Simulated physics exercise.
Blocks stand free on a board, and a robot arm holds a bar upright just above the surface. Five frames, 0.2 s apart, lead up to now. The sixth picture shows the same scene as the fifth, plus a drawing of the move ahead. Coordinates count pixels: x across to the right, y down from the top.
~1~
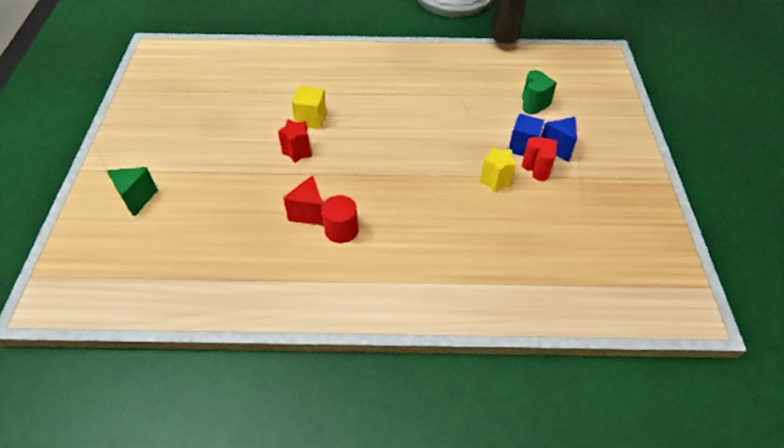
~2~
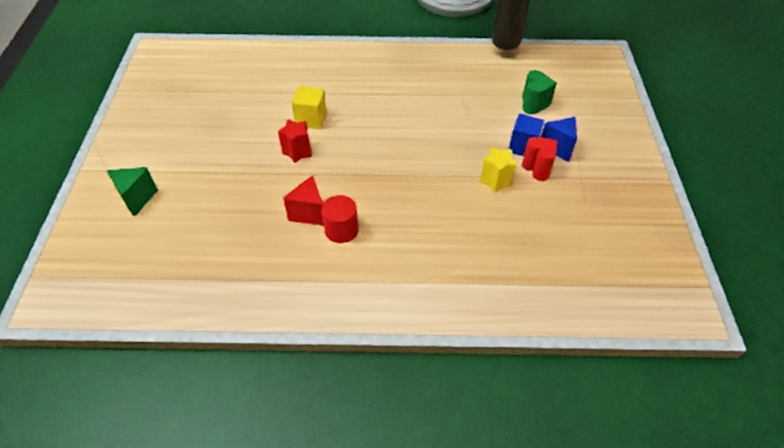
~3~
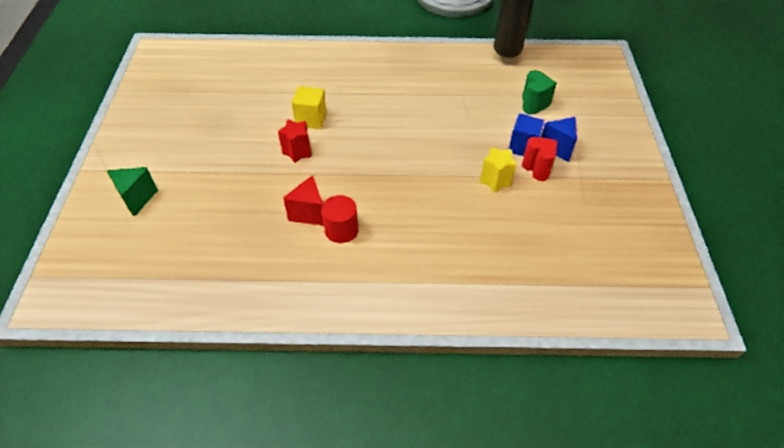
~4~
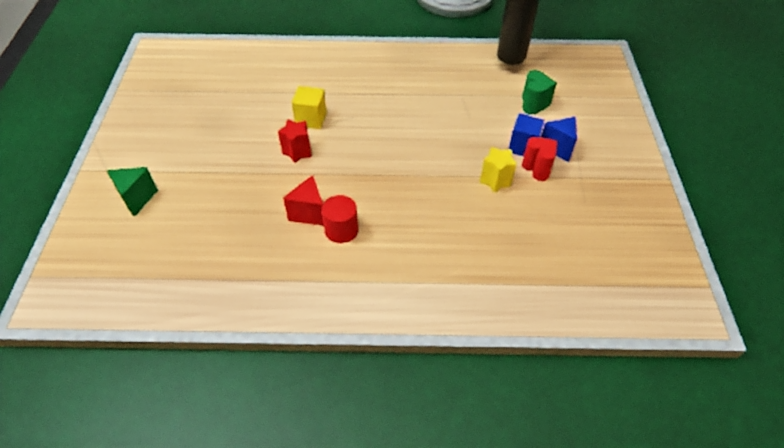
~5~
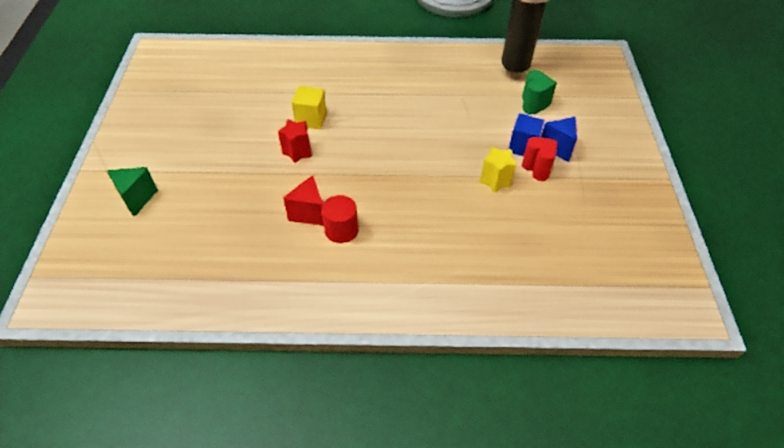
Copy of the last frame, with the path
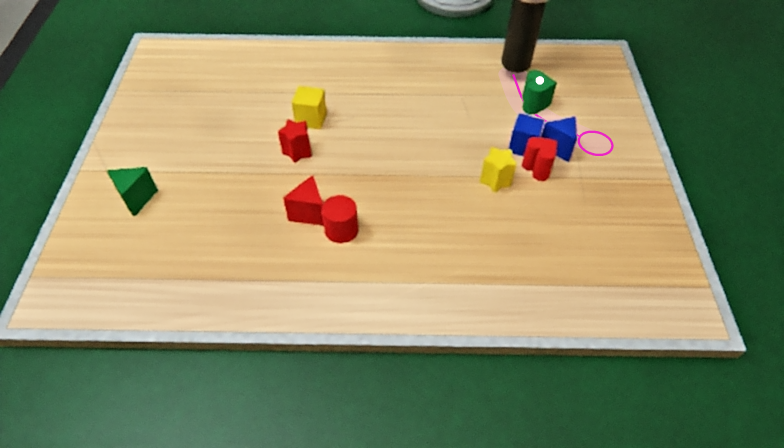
A dark upright bar moves slightly down the board near the green block, while the blocks stay still.
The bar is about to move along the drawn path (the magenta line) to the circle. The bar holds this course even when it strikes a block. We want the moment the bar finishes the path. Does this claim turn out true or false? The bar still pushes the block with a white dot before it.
Verdict: True.
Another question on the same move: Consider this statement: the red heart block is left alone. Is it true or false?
The claim holds.
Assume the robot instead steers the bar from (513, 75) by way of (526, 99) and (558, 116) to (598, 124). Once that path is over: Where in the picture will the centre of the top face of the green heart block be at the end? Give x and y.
The green heart block ends near (589, 120).
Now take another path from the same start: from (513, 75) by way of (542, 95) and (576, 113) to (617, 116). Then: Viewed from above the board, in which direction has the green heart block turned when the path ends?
With the clock.
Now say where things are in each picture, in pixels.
In the first frame, lower end of the bar (505, 36), tops of blocks, blue four-sided block (529, 124), green heart block (540, 80), red heart block (544, 146), blue triangular block (566, 126).
In the second frame, bar (506, 43), blocks as before.
In the third frame, bar (508, 50), blocks as before.
In the fourth frame, bar (511, 57), blocks as before.
In the fifth frame, bar (516, 64), blue four-sided block (529, 124), green heart block (540, 80), red heart block (544, 146), blue triangular block (566, 126).
The drawn path runs from (513, 75) via (524, 102) and (554, 126), ending at (596, 143); the dot is on the green heart block.
On the path given first. One third of the way, bar (527, 91); green heart block (554, 97), turned 20° anticlockwise.
Two thirds of the way, bar (557, 115); green heart block (591, 120), turned 40° anticlockwise; blue triangular block (573, 133), turned 50° clockwise.
At the end, bar (600, 132); blue four-sided block not moved; green heart block (631, 142), turned 15° anticlockwise; red heart block not moved; blue triangular block (573, 133), turned 50° clockwise.
